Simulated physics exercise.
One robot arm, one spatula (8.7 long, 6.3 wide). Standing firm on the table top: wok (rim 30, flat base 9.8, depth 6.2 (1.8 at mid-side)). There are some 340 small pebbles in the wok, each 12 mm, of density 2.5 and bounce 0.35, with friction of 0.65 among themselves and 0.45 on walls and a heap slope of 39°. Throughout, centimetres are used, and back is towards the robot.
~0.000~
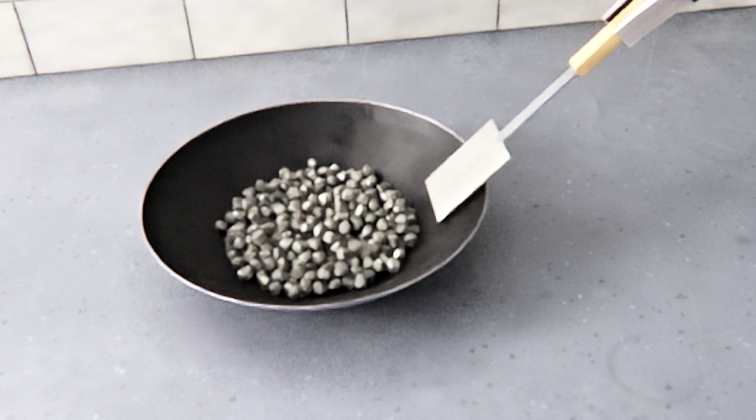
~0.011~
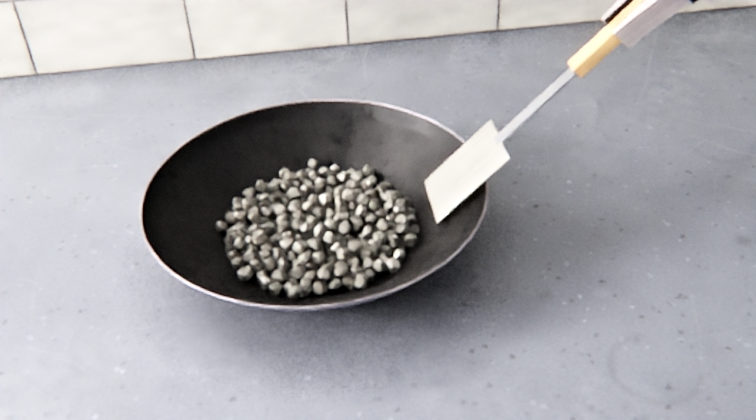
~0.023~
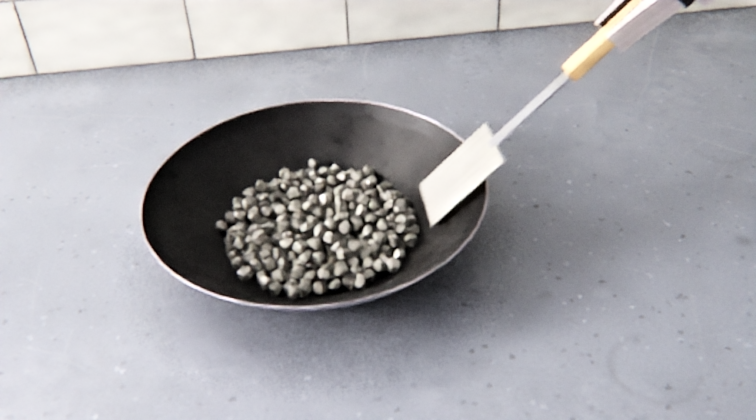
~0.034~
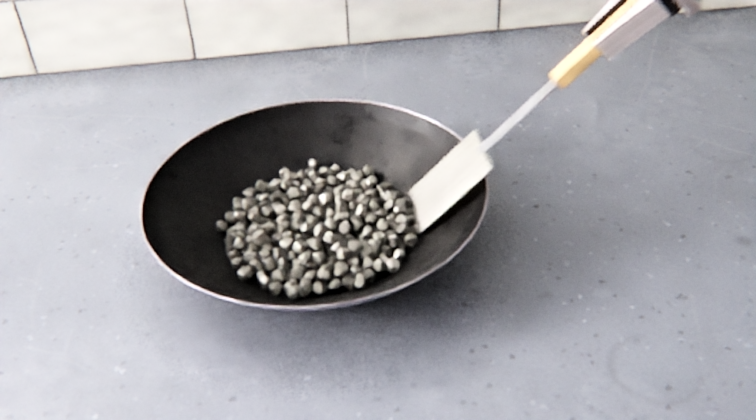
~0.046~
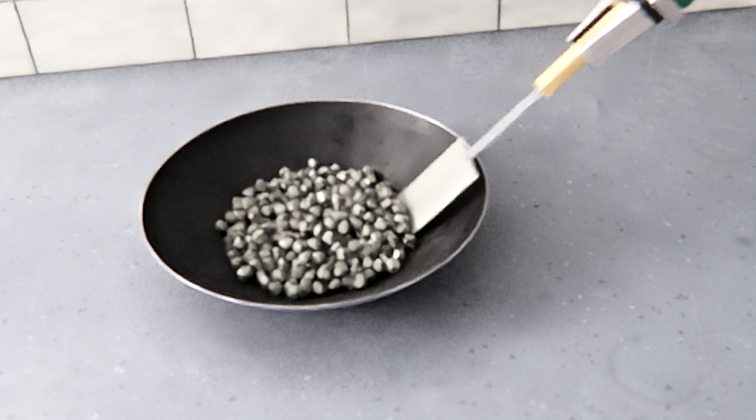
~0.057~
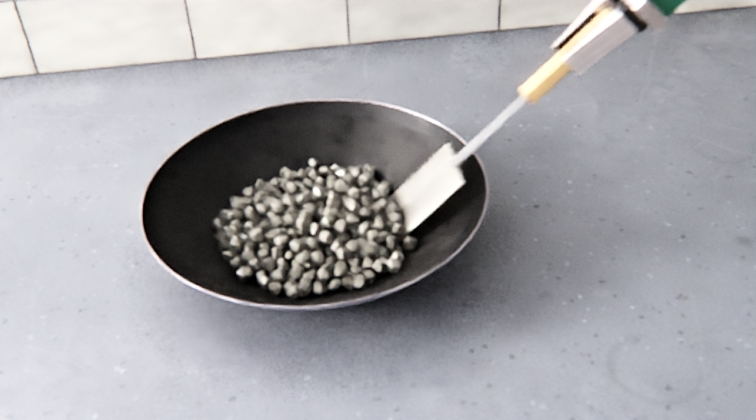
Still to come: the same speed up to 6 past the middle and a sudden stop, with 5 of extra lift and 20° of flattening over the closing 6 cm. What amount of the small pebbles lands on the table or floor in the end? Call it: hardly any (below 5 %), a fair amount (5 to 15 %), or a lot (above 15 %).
A fair amount.
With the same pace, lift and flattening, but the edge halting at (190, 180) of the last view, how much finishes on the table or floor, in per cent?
Approximately 30 per cent, I reckon.
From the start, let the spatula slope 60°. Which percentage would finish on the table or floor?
Then roughly 5 percent.
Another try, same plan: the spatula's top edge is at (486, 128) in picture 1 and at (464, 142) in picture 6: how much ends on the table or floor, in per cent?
Some 0 percent ends up on the table or floor.
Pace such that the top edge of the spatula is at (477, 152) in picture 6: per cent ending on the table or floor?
Some 0 percent.
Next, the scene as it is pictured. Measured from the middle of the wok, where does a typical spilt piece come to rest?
34 cm or so.
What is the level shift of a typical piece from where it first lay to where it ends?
The figure is about 4 cm.
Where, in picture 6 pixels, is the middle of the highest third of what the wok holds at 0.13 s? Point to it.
I'd put it somewhere near (249, 215).
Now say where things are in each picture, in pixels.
Spatula top edge at (501, 138), sloping 45°; upper third of the load around (320, 217), from x 220 to 415, top at y 165; 344 in the wok, in the first frame.
Spatula top edge at (500, 138), sloping 45°; upper third of the load around (320, 217), from x 220 to 415, top at y 165, in the second frame.
Spatula top edge at (495, 142), sloping 45°; upper third of the load around (320, 217), from x 220 to 415, top at y 165, in the third frame.
Spatula top edge at (483, 149), sloping 45°; upper third of the load around (320, 217), from x 220 to 415, top at y 165, in the fourth frame.
Spatula top edge at (470, 156), sloping 45°; upper third of the load around (321, 216), from x 220 to 410, top at y 165, in the fifth frame.
Spatula top edge at (456, 162), sloping 45°; upper third of the load around (321, 213), from x 220 to 410, top at y 165; 344 in the wok, in the sixth frame.
After 0.09 s, sloping 45°, highest piece 5 above the table; 344 in the wok.
After 0.13 s, sloping 39°, highest piece 8 above the table; 343 in the wok, 1 on the blade or in flight.
After 0.35 s, sloping 25°, highest piece 7 above the table; 312 in the wok, 19 on the table or floor, 13 on the blade or in flight.
After 1.40 s, sloping 25°, highest piece 6 above the table; 312 in the wok, 32 on the table or floor.
At rest, 312 in the wok, 32 on the table or floor. That is 9 % on the table or floor.
